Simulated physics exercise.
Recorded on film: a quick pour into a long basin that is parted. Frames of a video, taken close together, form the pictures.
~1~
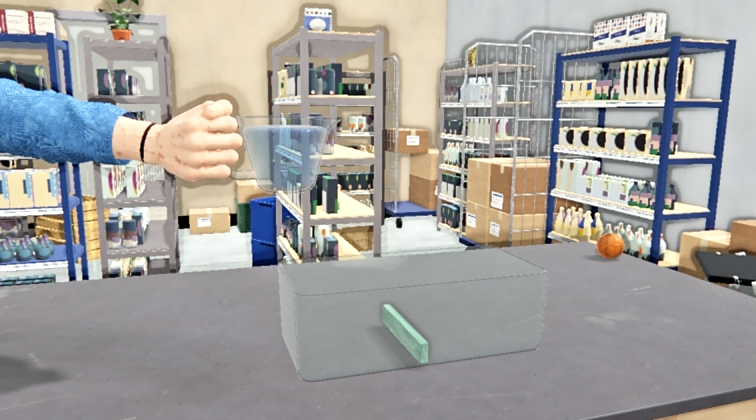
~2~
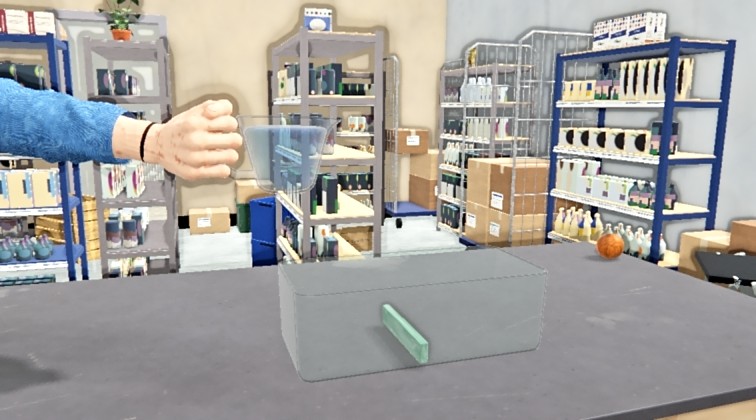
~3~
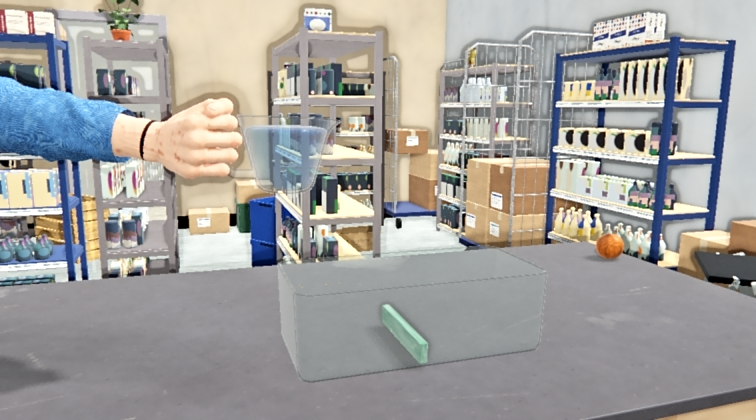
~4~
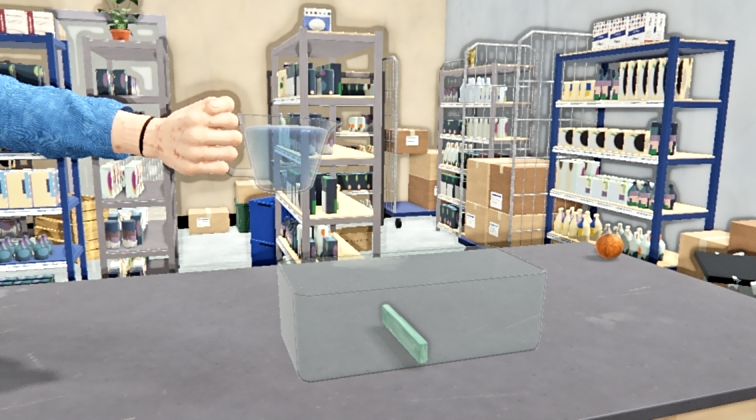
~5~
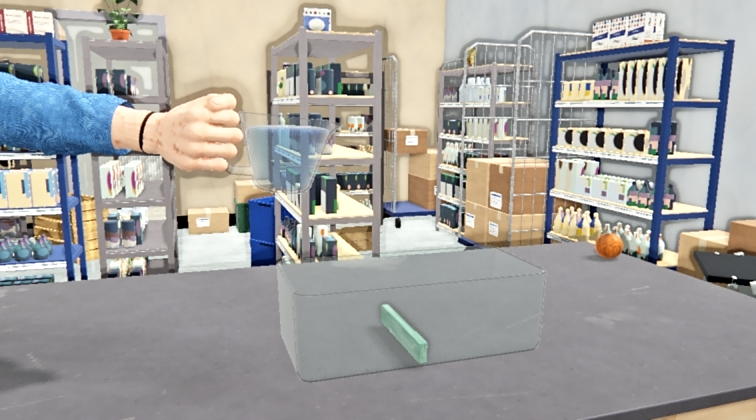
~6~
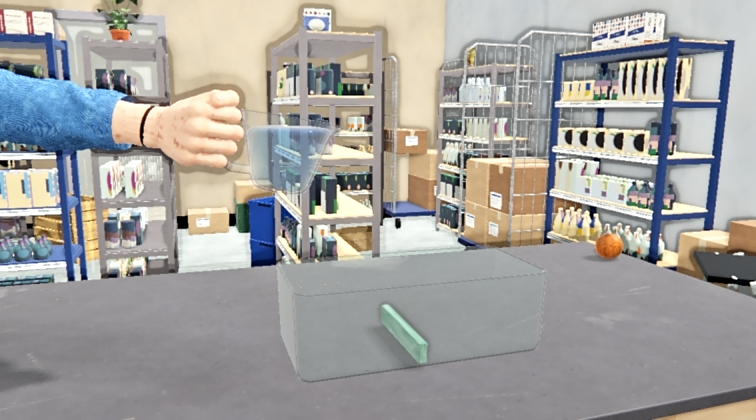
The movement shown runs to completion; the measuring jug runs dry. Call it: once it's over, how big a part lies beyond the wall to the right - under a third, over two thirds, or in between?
Under a third.
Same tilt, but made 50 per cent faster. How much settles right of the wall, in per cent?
Around 15 percent ends up there.
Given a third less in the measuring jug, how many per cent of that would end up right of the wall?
I'd put it at some 10 %.
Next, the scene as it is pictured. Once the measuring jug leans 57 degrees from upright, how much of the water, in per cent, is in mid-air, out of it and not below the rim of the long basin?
That comes to near 20 percent.
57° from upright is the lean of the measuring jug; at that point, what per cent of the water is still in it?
I'd put it at some 65 in a hundred.
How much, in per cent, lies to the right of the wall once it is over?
It works out to around 20 percent.
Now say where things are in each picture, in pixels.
Tilt 0°; pouring edge (341, 119); surface from (242, 128) to (326, 128); the long basin's rim runs from (286, 279) to (520, 259); the wall's top is at (403, 323), in the first picture.
Tilt 0°; pouring edge (341, 119); surface from (243, 128) to (326, 128), in the second picture.
Tilt 2°; pouring edge (341, 120); surface from (243, 128) to (325, 129), in the third picture.
Tilt 3°; pouring edge (342, 122); surface from (244, 128) to (327, 129), in the fourth picture.
Tilt 6°; pouring edge (343, 125); surface from (245, 128) to (328, 130), in the fifth picture.
Tilt 9°; pouring edge (344, 128); surface from (247, 129) to (331, 130), in the sixth picture.
A moment on, the measuring jug is tipped part way and 66 per cent is still to pour, 11 is left of the wall and 0 right of it.
Next, the measuring jug is tipped on its side and 10 per cent is still to pour, 63 is left of the wall and 13 right of it.
Then the measuring jug is tipped right over and 0 per cent is still to pour, 79 is left of the wall and 18 right of it.
Later the measuring jug is tipped right over and 0 per cent is still to pour, 79 is left of the wall and 18 right of it.
Finally, 79 per cent lies left of the wall, 18 right of it and 3 outside.
